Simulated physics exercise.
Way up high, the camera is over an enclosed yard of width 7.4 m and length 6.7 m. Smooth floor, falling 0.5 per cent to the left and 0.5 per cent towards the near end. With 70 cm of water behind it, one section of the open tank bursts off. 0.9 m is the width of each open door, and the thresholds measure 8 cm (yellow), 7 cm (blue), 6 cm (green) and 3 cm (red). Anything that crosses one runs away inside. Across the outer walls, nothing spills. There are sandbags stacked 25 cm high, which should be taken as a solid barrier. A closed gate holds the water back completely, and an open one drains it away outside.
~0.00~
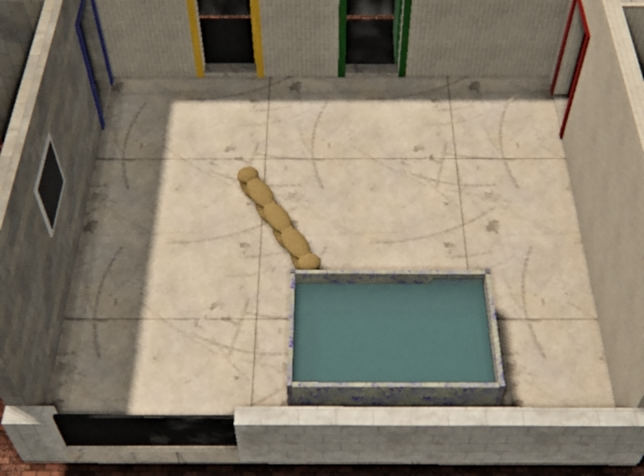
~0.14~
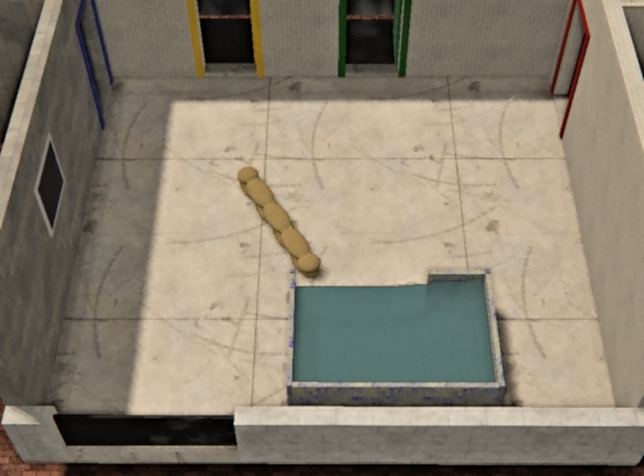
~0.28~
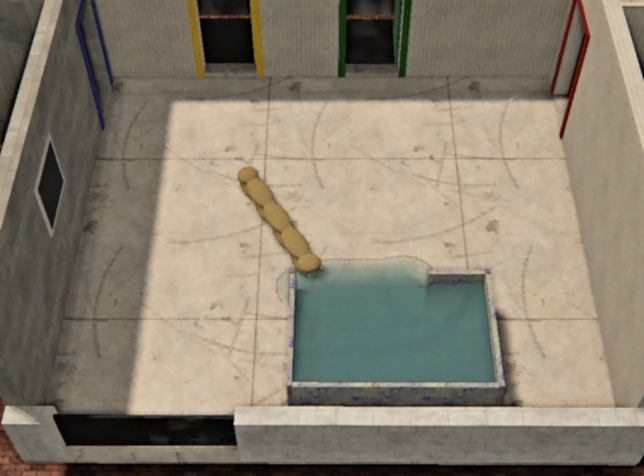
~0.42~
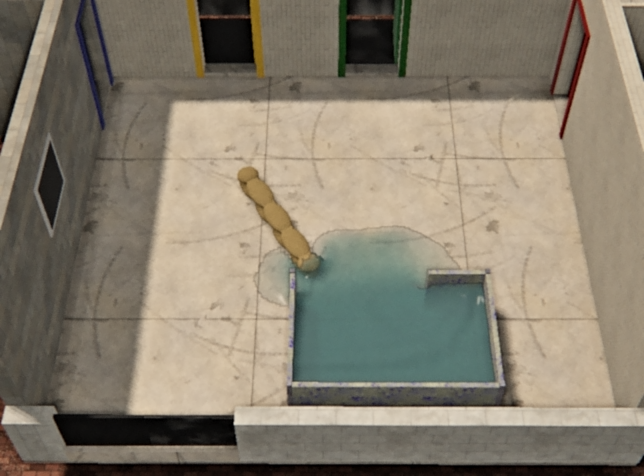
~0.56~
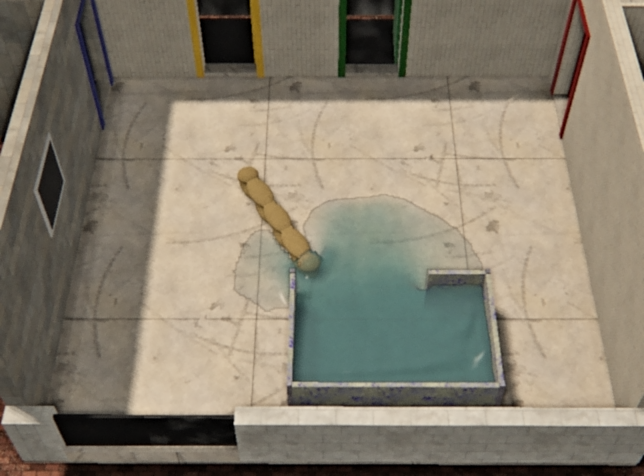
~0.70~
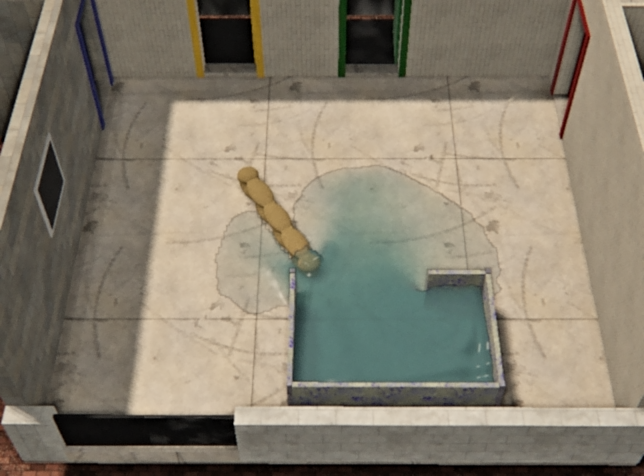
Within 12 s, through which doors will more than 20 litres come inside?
Yellow door: More than 20 litres; blue door: More than 20 litres; green door: More than 20 litres; red door: More than 20 litres.
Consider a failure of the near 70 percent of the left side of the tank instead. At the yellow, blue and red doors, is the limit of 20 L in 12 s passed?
Yellow door surpasses it, blue door surpasses it, red door surpasses it.
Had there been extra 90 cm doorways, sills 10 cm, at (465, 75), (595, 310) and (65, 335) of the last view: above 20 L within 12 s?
Note, doorways in listed order: Goes beyond, stays short, stays short.
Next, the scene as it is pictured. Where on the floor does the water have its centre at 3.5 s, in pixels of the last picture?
Its balance point lies near (340, 213).
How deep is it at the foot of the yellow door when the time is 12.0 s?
About 4.5 cm.
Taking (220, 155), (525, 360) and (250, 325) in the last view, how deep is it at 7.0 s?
Spot by spot: Some 5, 1, then 0 cm.
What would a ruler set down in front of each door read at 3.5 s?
In centimetres - yellow: 13, blue: 14, green: 18, red: 14.
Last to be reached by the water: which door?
The answer is the blue door.
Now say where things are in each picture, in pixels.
The first frame shows the open tank at (392, 329) is whole and still, 70 cm deep.
In the second frame, water pours out on the open tank's far side and has run 1.0 m, to a hidden place; typically 9 cm deep outside, 70 cm at the open tank's back.
In the third frame, the front is at (287, 277), 1.2 m from the gap on the open tank's far side; 1.3 m2 of floor is under water; 70 cm left at the back of the open tank.
In the fourth frame, water pours out on the open tank's far side and has run 1.5 m, to (271, 260); typically 11 cm deep outside, 64 cm at the open tank's back.
In the fifth frame, water pours out on the open tank's far side and has run 2.0 m, to (388, 200); typically 8 cm deep outside, 60 cm at the open tank's back.
In the sixth frame, the front is at (383, 170), 2.6 m from the gap on the open tank's far side; 6.5 m2 of floor is under water; 59 cm left at the back of the open tank.
After 1.4 s water covers 35 % of the floor and is deepest (43 cm) near (312, 284); yellow door not reached, blue door not reached, green door 10 cm at the sill, 2 L in, red door not reached.
After 2.2 s water covers 55 % of the floor and is deepest (32 cm) near (312, 284); yellow door 12 cm at the sill, 0 L in, blue door not reached, green door 18 cm at the sill, 87 L in, red door not reached.
After 3.5 s water covers 70 % of the floor and is deepest (24 cm) near (113, 83); yellow door 13 cm at the sill, 29 L in, blue door 14 cm at the sill, 4 L in, green door 18 cm at the sill, 203 L in, red door 14 cm at the sill, 18 L in.
After 7.0 s water covers 80 % of the floor and is deepest (11 cm) near (291, 153); yellow door 6 cm at the sill, 40 L in, blue door 10 cm at the sill, 103 L in, green door 7 cm at the sill, 261 L in, red door 8 cm at the sill, 131 L in.
After 12.0 s water covers 95 % of the floor and is deepest (12 cm) near (309, 434); yellow door 4 cm at the sill, 40 L in, blue door 7 cm at the sill, 113 L in, green door 3 cm at the sill, 263 L in, red door 2 cm at the sill, 155 L in.
